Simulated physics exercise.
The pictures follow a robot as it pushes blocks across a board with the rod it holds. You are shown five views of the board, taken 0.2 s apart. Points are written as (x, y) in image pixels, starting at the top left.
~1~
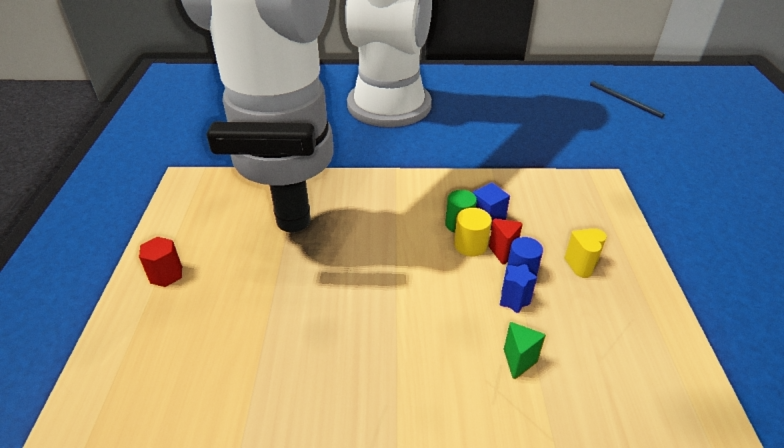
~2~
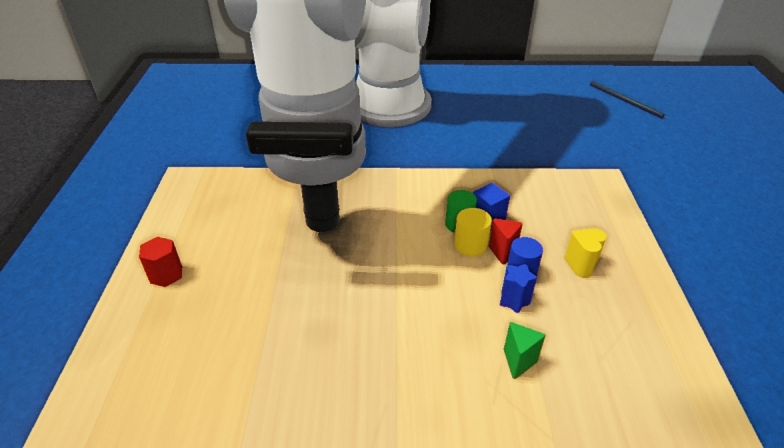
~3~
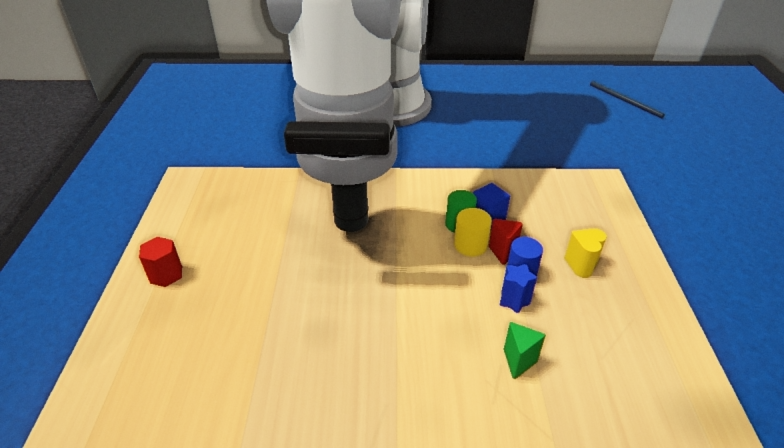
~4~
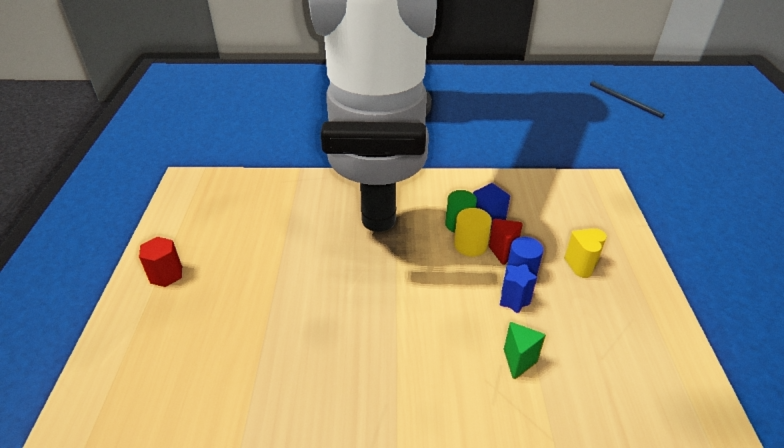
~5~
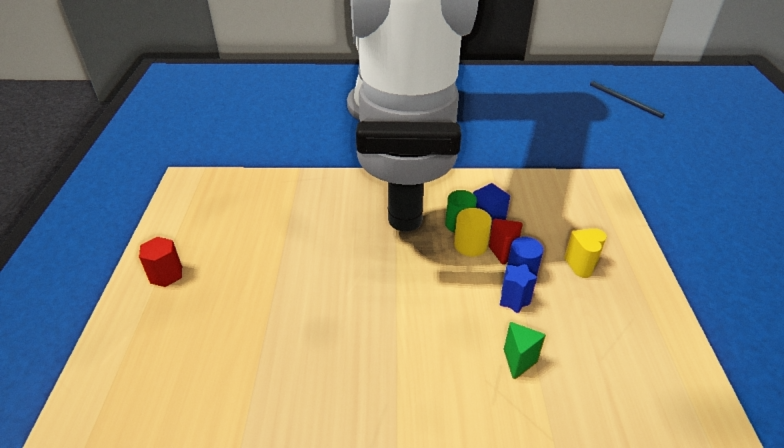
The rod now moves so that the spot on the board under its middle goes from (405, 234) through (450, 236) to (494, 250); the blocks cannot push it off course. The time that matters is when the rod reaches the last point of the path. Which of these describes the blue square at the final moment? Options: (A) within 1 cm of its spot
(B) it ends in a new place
Choice B: It ends in a new place.
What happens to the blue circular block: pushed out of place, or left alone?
It shifts position.
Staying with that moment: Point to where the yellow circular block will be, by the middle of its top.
Just about (534, 232).
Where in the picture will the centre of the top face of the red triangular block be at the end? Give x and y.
Somewhere near (562, 233).
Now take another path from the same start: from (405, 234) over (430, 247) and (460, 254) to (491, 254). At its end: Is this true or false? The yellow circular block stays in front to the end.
True.
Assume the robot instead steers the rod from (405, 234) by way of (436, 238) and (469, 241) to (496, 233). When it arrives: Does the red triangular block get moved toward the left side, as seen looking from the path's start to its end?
That would be a no.
The first path, step by step. One third of the way, rod (436, 222); nothing pushed yet.
Two thirds of the way, rod (466, 228); green circular block (479, 195); yellow circular block (502, 224); blue square (503, 188), turned 25° clockwise; red triangular block (529, 229), turned 50° clockwise.
At the end, rod (496, 238); green circular block (479, 195); yellow circular block (534, 232); blue square (503, 188), turned 25° clockwise; red triangular block (562, 233), turned 20° clockwise; blue circular block (539, 255).
